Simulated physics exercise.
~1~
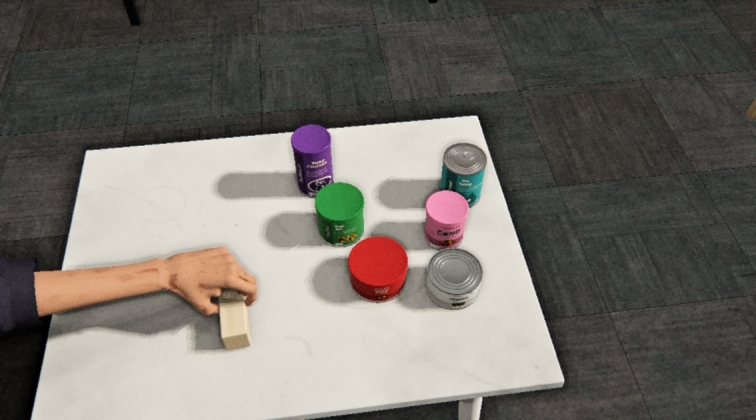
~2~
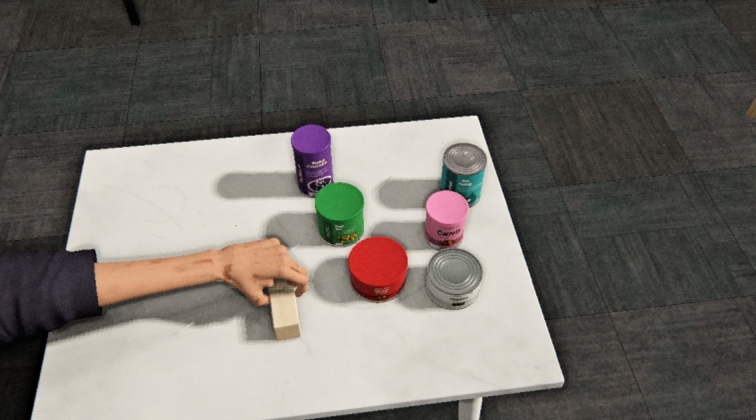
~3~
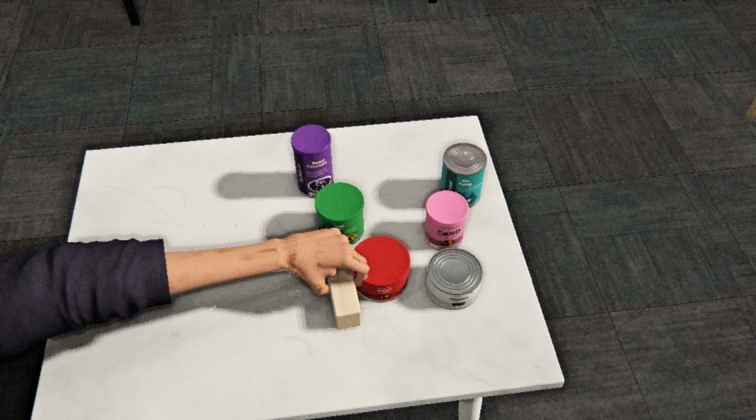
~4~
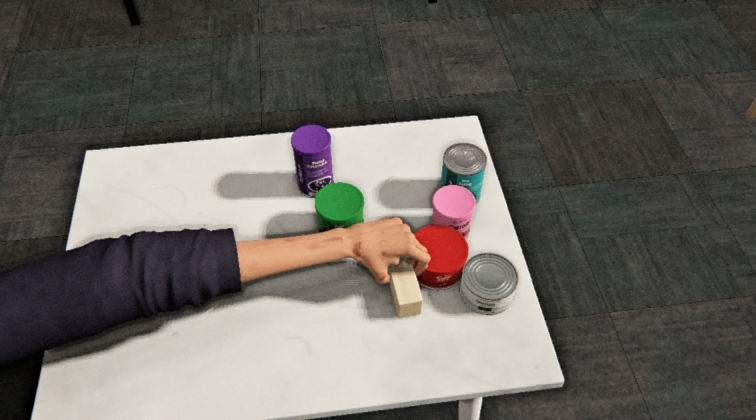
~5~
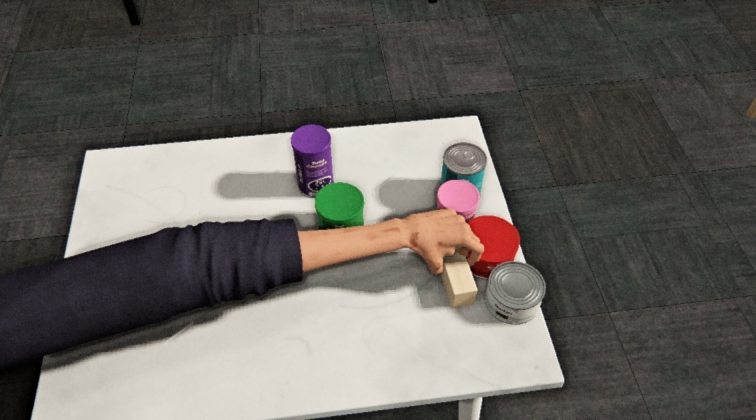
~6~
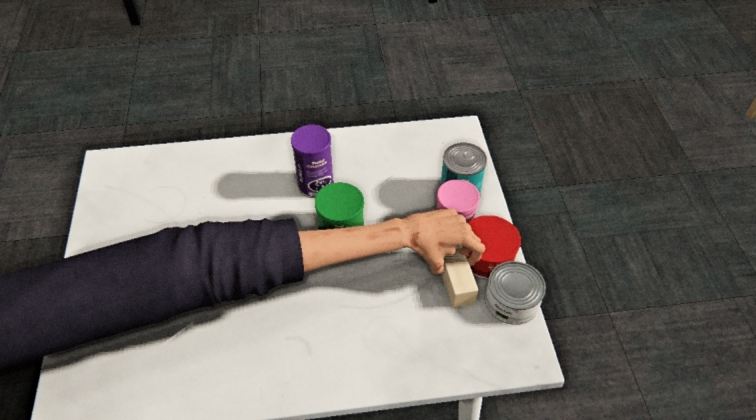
The clip opens on a white table holding six cans and tubs, most toward its right side, while a hand at the left grips a pale block. The hand slides the block steadily right across the clear surface until it reaches the red tub. The red tub moves right with it, and the white, silver-topped tub is shoved toward the right edge. The pink tin shifts slightly up and to the right, while the turquoise, green and purple tins stay put. The hand then stops, with everything upright and the white tub still on the table near the edge.
